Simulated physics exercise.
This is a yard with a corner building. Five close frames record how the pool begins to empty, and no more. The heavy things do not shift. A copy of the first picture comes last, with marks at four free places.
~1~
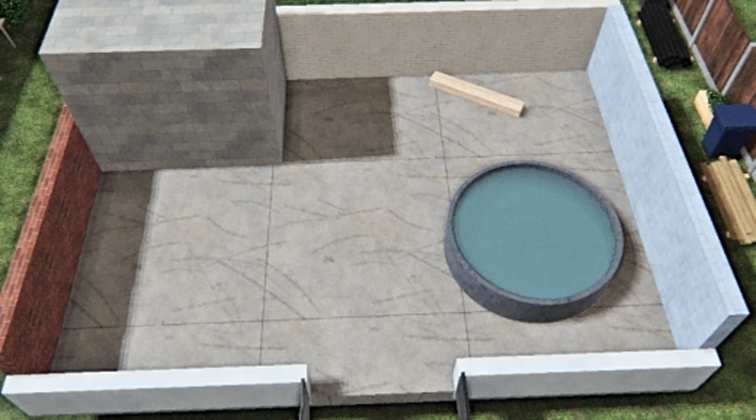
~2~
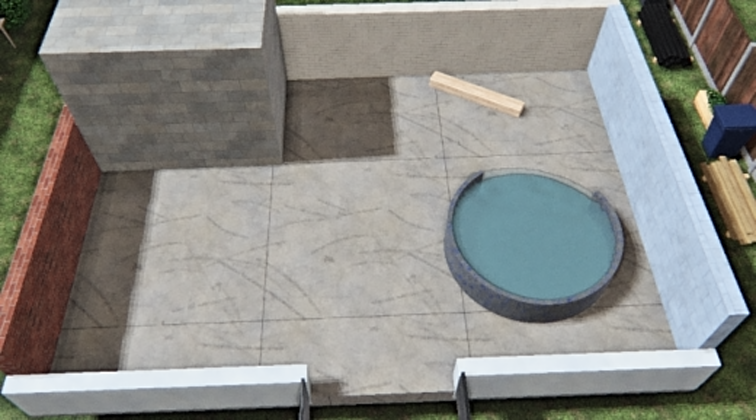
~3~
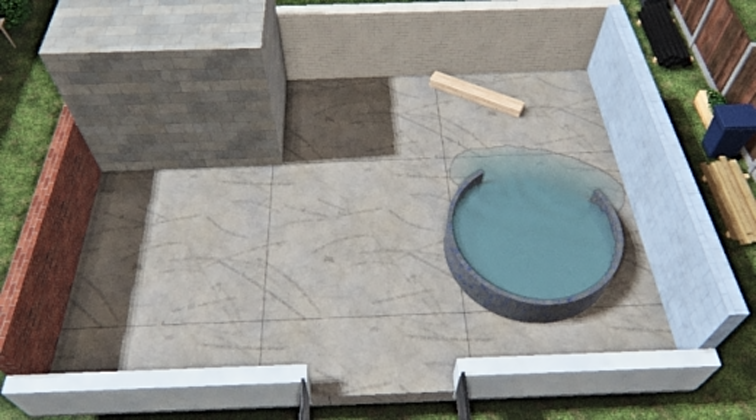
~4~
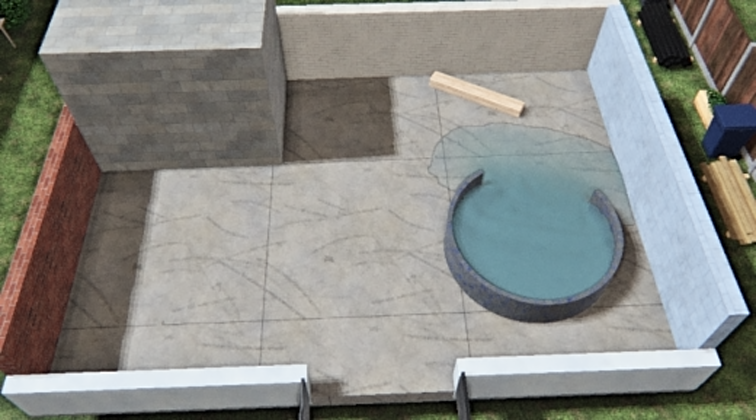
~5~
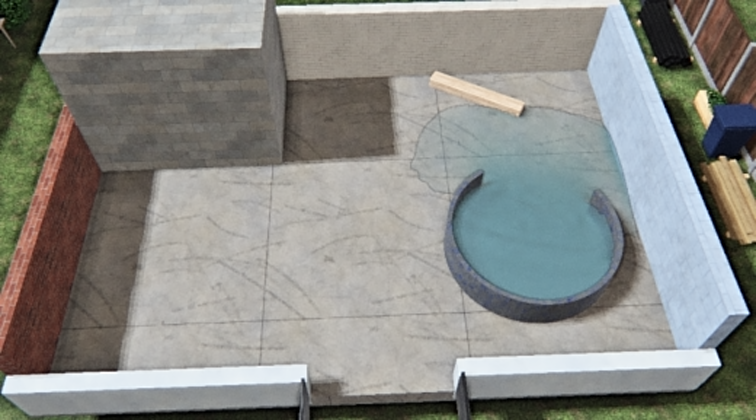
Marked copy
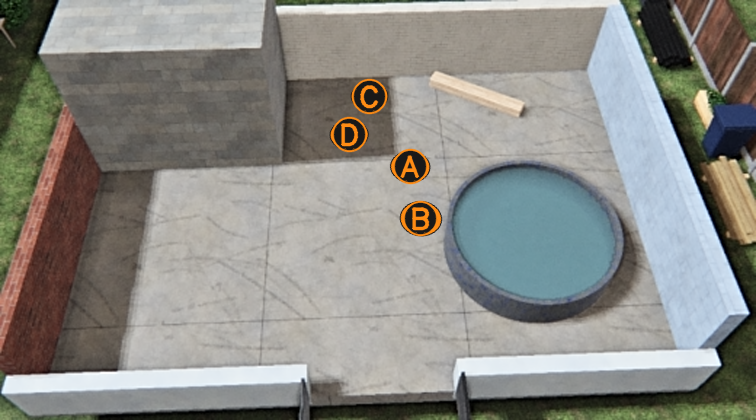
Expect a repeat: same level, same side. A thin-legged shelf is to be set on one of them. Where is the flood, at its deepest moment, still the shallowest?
Ring B.
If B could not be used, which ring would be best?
A it is.
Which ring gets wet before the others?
Ring A.
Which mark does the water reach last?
B.
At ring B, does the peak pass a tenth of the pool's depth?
No, it does not.
In orange, A at (410, 166); B at (420, 218); C at (369, 96); D at (349, 134).
Choosing A, the water peaks at about 10 % of the depth that stood in the pool.
Choosing B, the water peaks at about 5 % of the depth that stood in the pool.
Choosing C, the water peaks at about 26 % of the depth that stood in the pool.
Choosing D, the water peaks at about 24 % of the depth that stood in the pool.
